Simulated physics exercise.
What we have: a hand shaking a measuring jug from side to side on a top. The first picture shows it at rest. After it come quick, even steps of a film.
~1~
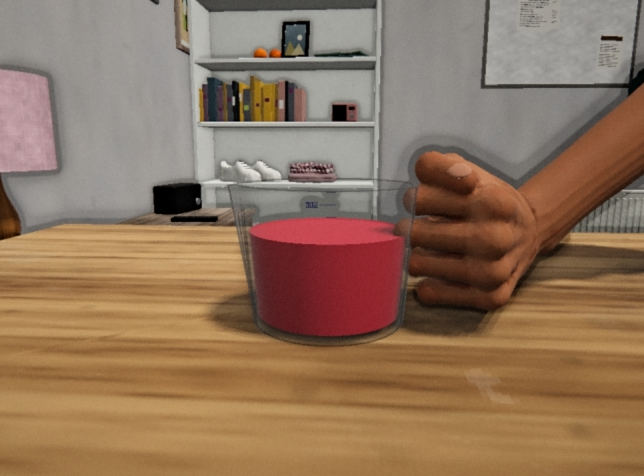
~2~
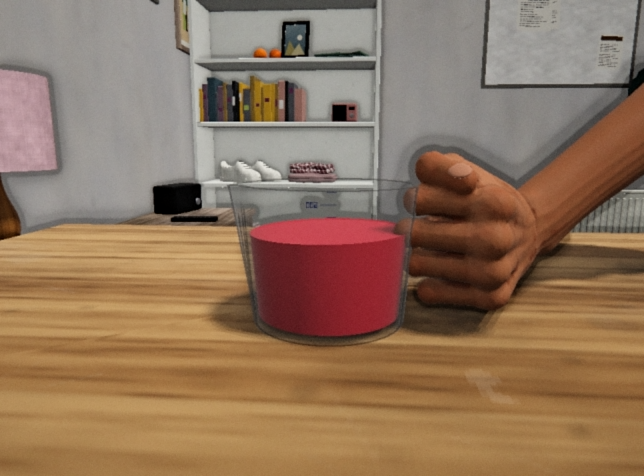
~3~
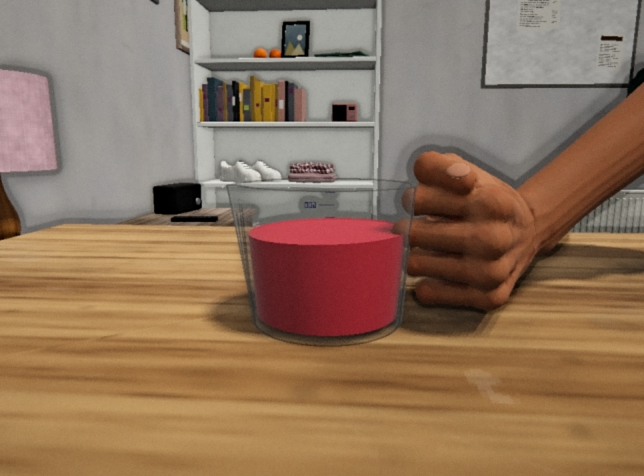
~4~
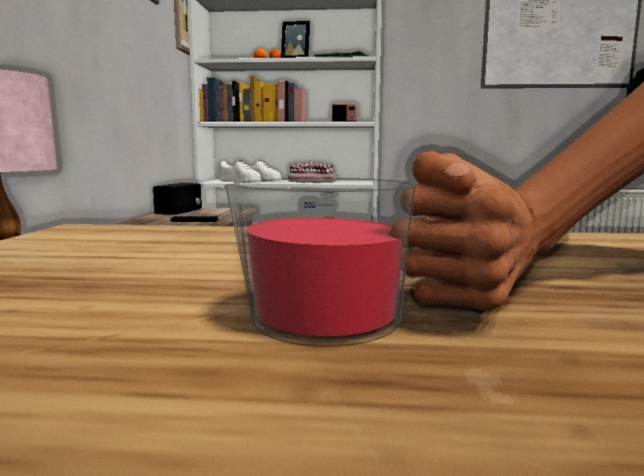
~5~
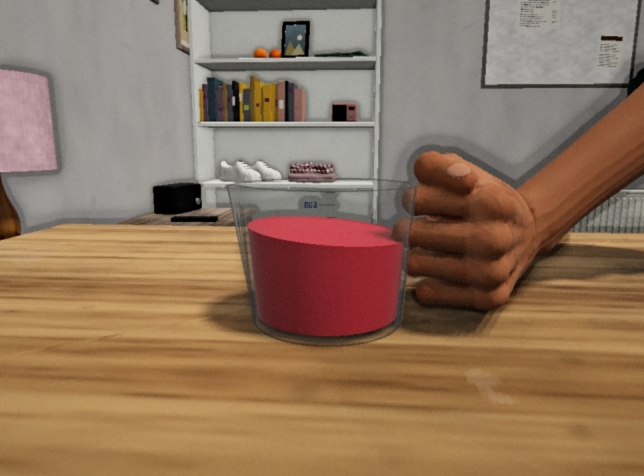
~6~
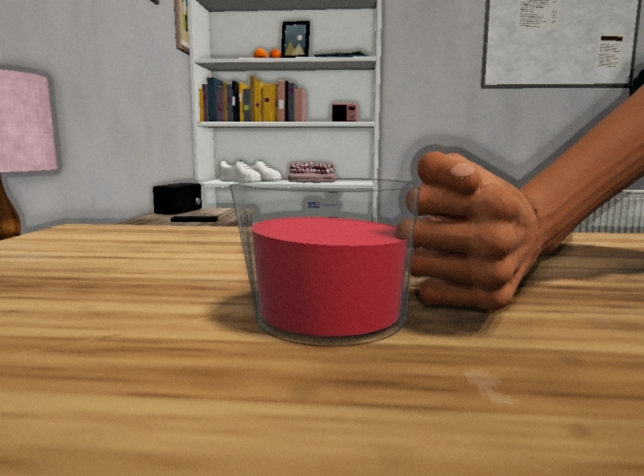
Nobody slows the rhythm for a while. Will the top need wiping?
As it turns out, it keeps it all in.
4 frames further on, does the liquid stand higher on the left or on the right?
Higher on the left.
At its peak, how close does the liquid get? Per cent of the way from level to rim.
I make it 40 per cent.
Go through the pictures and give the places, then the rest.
In the first picture, measuring jug (328, 248) about two thirds full; at rest.
In the second picture, measuring jug about two thirds full, surface at (329, 231); surface about level.
In the third picture, measuring jug (327, 248) about two thirds full; surface about level.
In the fourth picture, measuring jug about two thirds full, surface at (326, 231); surface about level.
In the fifth picture, measuring jug (327, 248) about two thirds full; surface a little higher on the left.
In the sixth picture, measuring jug about two thirds full, surface at (331, 231); surface about level.
Soon after, the highest wave so far stays far below the rim.
Later, the highest wave so far climbs under half way to the rim.
In the end, the highest wave so far climbs under half way to the rim; nothing has left it.
